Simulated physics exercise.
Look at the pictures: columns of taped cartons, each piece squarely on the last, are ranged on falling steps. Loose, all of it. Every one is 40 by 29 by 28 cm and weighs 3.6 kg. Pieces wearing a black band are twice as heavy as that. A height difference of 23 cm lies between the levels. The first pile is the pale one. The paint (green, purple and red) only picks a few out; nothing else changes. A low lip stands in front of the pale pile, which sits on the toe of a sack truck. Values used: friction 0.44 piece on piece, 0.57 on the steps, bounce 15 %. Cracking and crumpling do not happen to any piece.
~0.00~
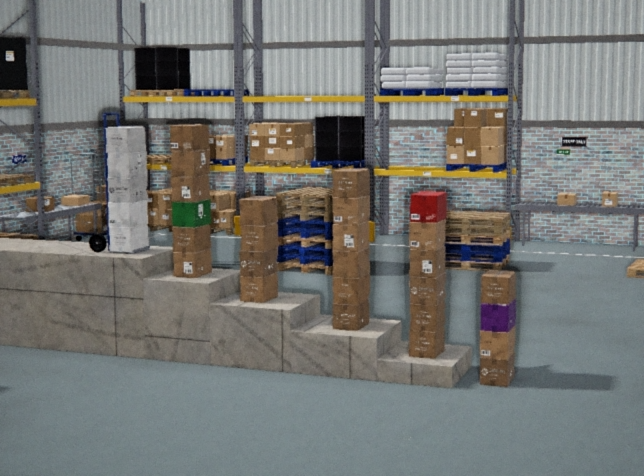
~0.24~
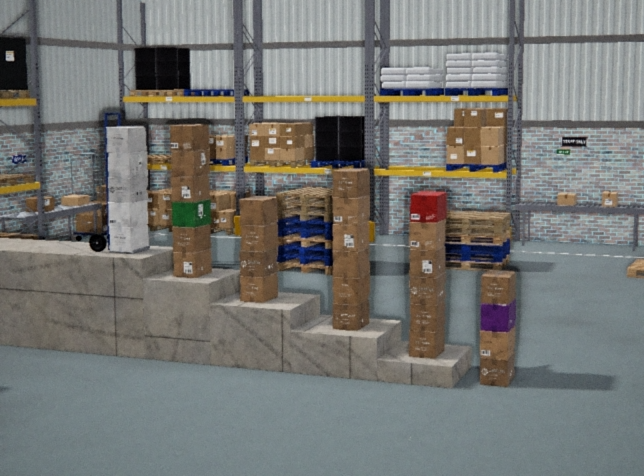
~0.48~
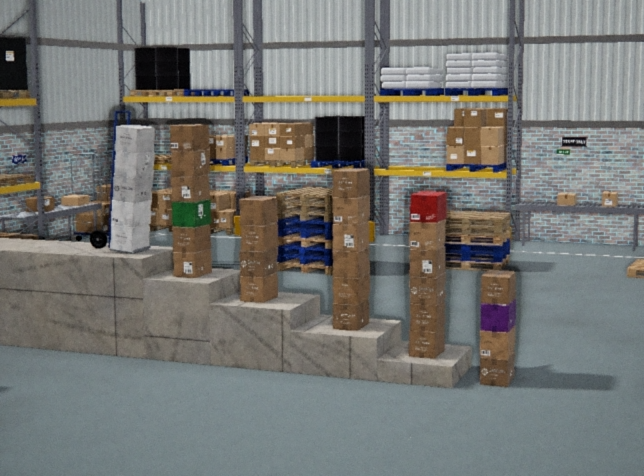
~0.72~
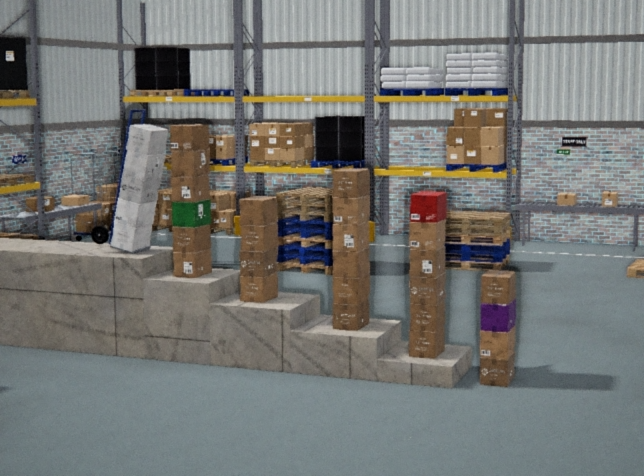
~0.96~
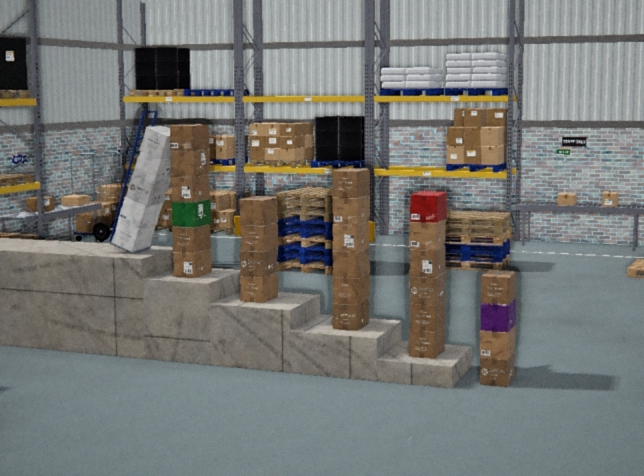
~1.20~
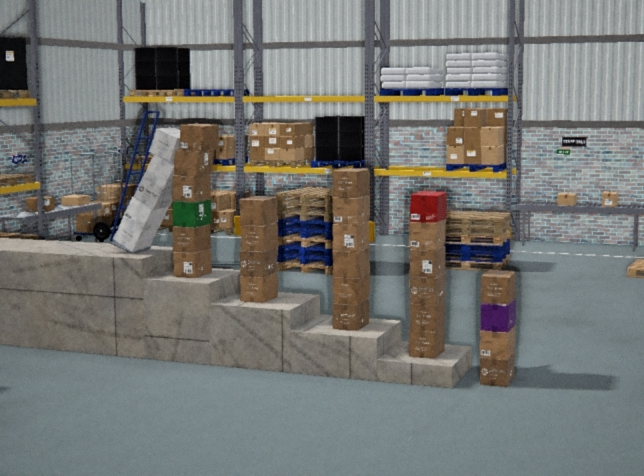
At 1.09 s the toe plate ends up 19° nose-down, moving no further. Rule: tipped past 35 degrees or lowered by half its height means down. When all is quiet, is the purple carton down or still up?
Lab note: Purple carton counted as down.
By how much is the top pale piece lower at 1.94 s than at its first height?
About 40 cm.
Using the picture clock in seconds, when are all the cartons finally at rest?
Time: About 5.5 s.
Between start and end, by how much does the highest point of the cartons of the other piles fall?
Drop: Around 115 cm.
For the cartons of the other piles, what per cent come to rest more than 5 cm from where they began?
I count 90 % as shifted.
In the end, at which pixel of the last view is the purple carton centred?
In the final picture it sits close to (607, 377).
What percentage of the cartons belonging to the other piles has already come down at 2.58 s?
By that time it is 30 percent.
Around 1.94 s, 5 of the pale pile down; 5 of the 26 other cartons down; purple carton unmoved; green carton tipped 39°.
Around 2.58 s, 5 of the pale pile down; 8 of the 26 other cartons down; purple carton unmoved.
Around 3.52 s, 5 of the pale pile down; 16 of the 26 other cartons down; purple carton tipped 6°; red carton tipped 56°, 34 cm lower.
Around 4.30 s, 5 of the pale pile down; 22 of the 26 other cartons down; purple carton on its side; red carton on its side.
Finally (5.7 s), 5 of the pale pile down; 22 of the 26 other cartons down; purple carton on its side; green carton 79 cm lower; red carton 1.65 m lower. Seen by the last camera, middles, purple carton near (607, 377), green carton near (239, 285).
